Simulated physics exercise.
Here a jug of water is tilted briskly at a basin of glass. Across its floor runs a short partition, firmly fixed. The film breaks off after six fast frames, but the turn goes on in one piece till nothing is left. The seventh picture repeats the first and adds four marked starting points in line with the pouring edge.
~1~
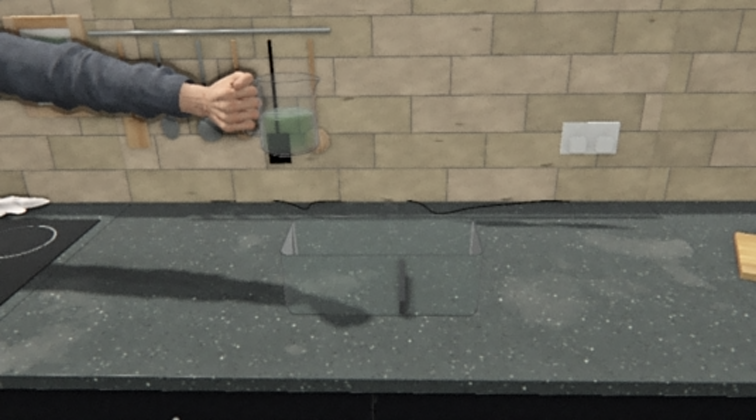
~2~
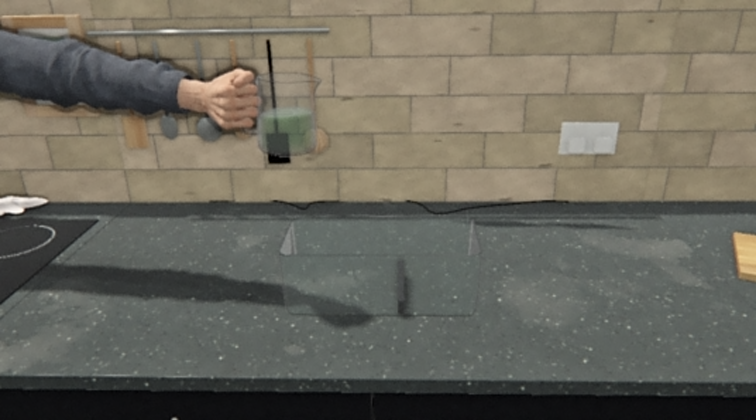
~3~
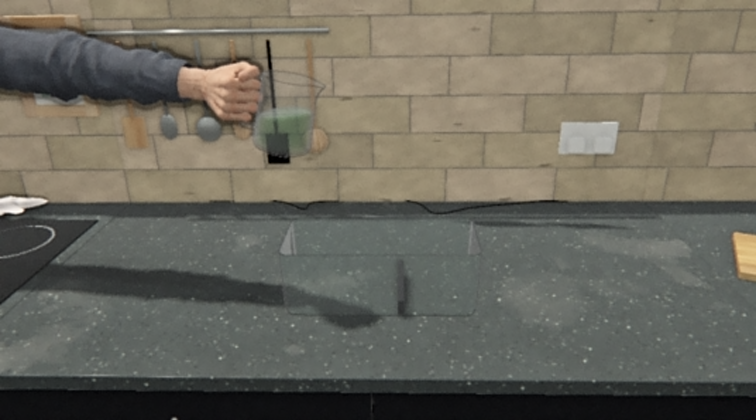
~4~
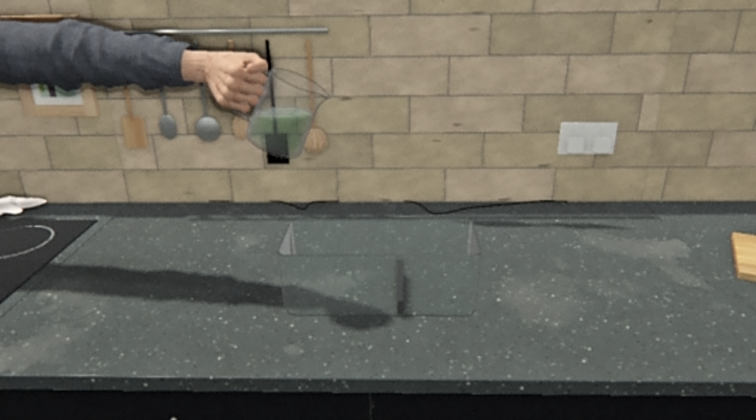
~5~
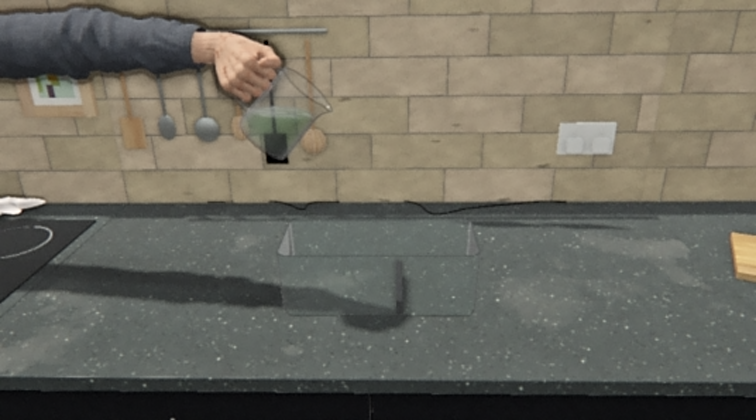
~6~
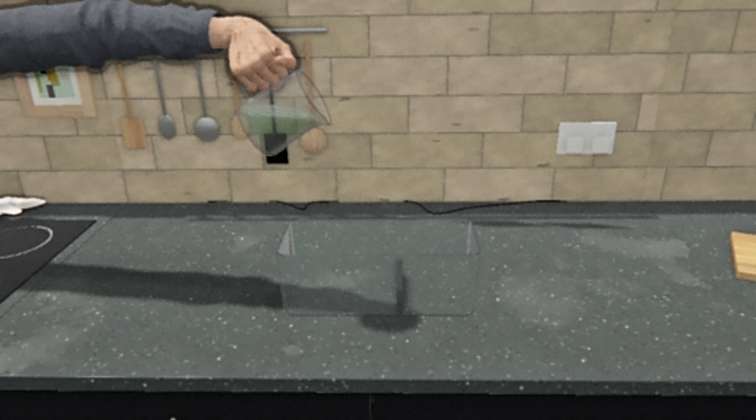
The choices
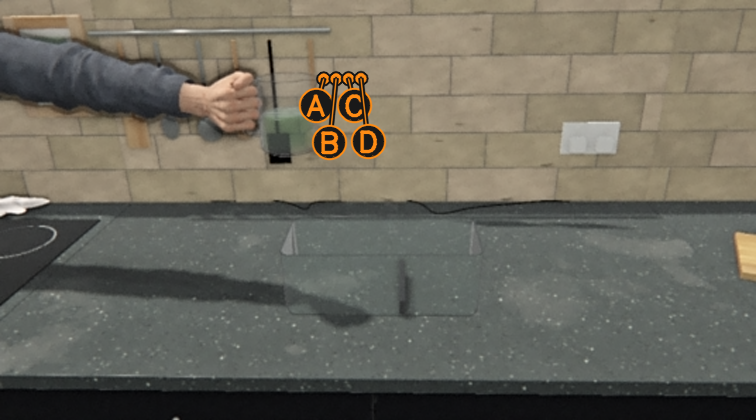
A hand held a clear jug of greenish water above a glass basin on a dark kitchen counter, then tilted it steadily to the right, moving slightly at first and then more steeply.
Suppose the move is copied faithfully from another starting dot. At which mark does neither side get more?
B works best here.
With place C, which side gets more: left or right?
The right one.
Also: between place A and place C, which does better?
It is C.
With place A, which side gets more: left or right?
The left side.
On the marked copy, A at (323, 78); B at (336, 78); C at (348, 78); D at (360, 78).
With A, about 79 % ends left of the wall and 14 % right of it; 6 % is lost outside.
With B, about 50 % ends left of the wall and 46 % right of it; 4 % is lost outside.
With C, about 24 % ends left of the wall and 70 % right of it; 6 % is lost outside.
With D, about 16 % ends left of the wall and 78 % right of it; 6 % is lost outside.
